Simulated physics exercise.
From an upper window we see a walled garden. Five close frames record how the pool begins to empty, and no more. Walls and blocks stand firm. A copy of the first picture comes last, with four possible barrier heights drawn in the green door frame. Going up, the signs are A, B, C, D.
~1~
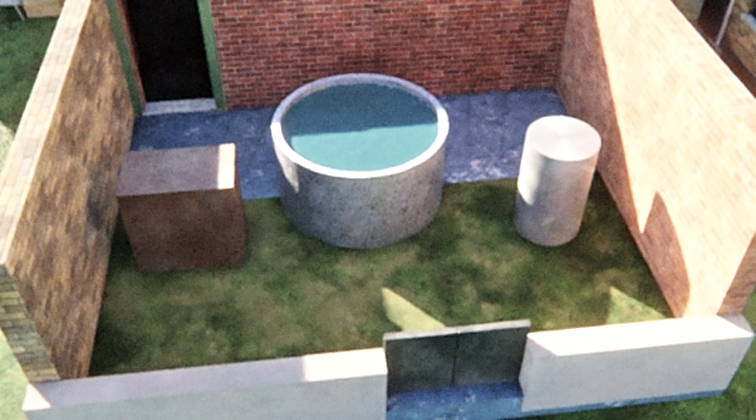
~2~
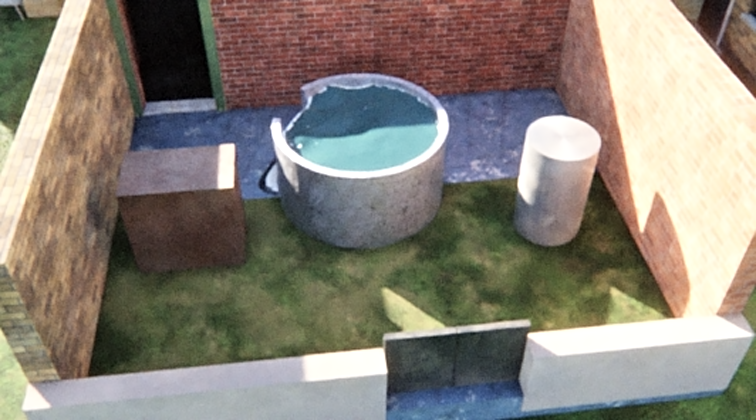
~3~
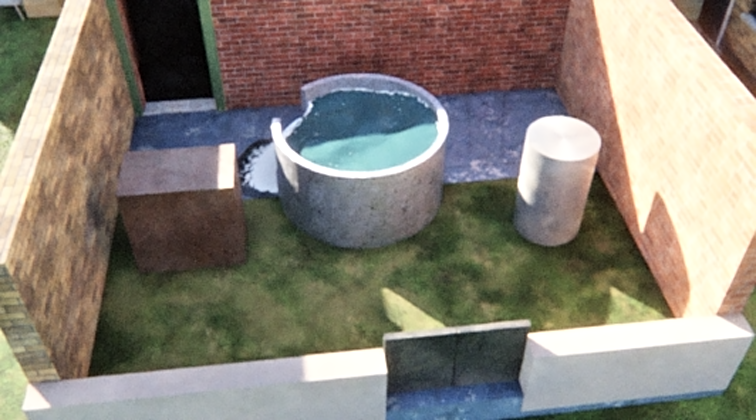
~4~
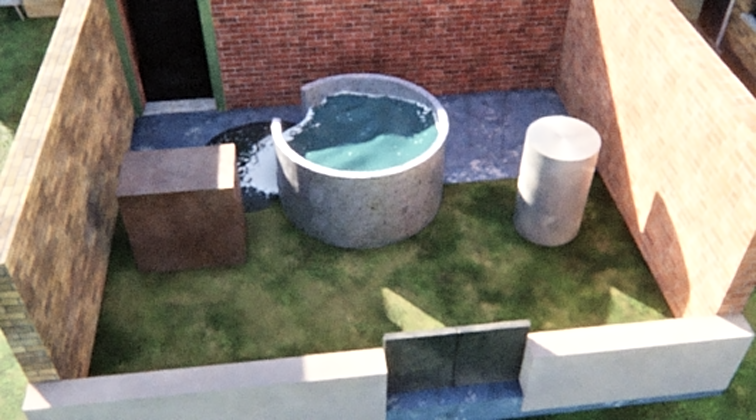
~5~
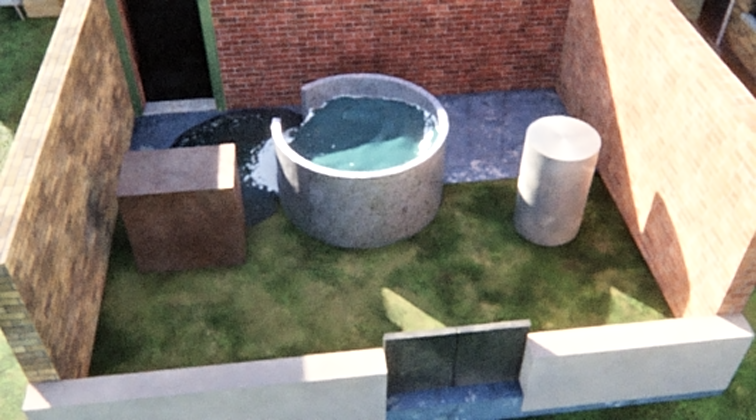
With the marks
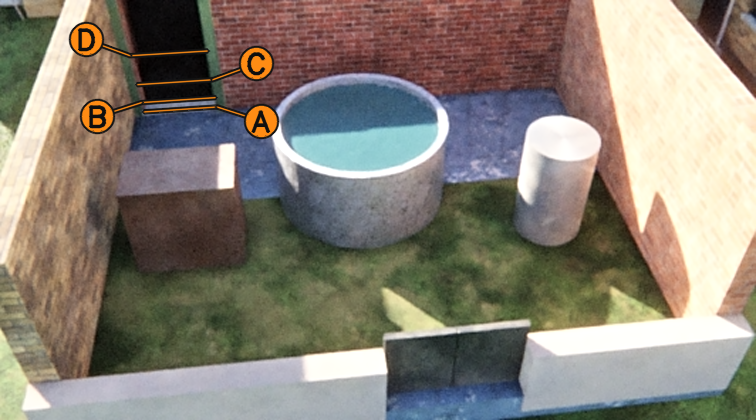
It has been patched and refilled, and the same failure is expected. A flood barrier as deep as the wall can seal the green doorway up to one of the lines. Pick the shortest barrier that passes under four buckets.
C.
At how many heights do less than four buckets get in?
Two.
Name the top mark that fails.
B it is.
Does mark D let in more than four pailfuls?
No, that is safe.
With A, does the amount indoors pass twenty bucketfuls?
Yes, it does.
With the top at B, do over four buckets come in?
Yes.
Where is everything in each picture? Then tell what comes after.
Water in the pool at rest, its middle at (360, 127); foot of the green doorway at (181, 112); shut gate at (456, 338), in the first frame.
In the second frame, 1 % of the ground under water, visible out to (275, 189).
In the third frame, 3 % of the ground under water, visible out to (253, 159).
In the fourth frame, 7 % of the ground under water, visible out to (259, 196).
Water covers 12 % of the ground, its front hidden from here, in the fifth frame.
In orange, A at (180, 109); B at (178, 100); C at (175, 82); D at (169, 53); from the bottom up A, B, C, D.
With A, dozens of bucketfuls pour in.
With B, about 15 bucketfuls get in.
With C, a splash gets over, under a bucket.
With D, nothing gets over.
